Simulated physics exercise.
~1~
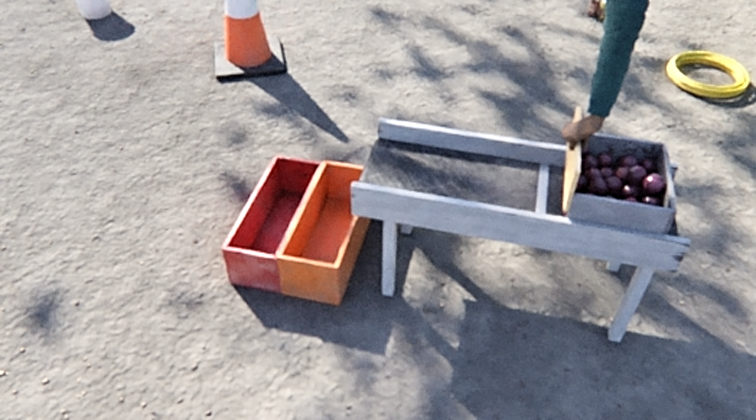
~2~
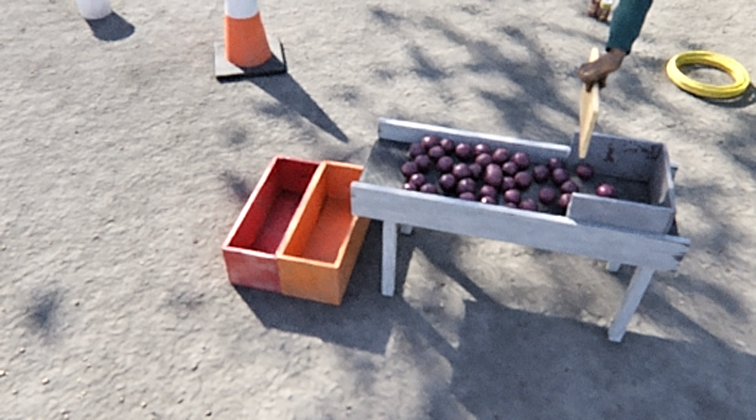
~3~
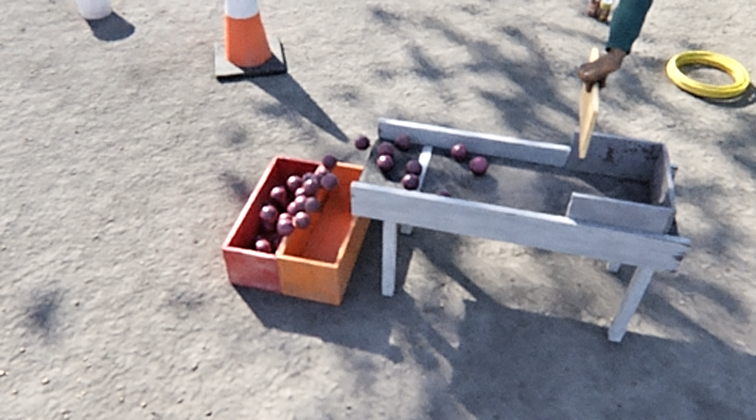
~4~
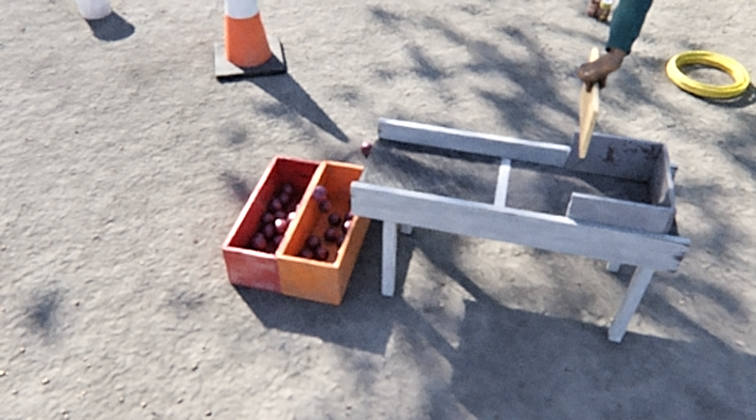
A weathered grey belt table stands on sunlit, shadow-dappled pavement, seen from above, with a heap of dark red onions penned at its right end. An open red tote and an orange box sit side by side on the ground off its left end, an orange and white cone behind them and a yellow coil at upper right. A hand in a green sleeve lifts a wooden gate, and the onions spread leftward along the belt. They fly off the end, many into the red tote, others into the orange box. Finally the belt is clear except for its white stripe, and both containers hold onions.
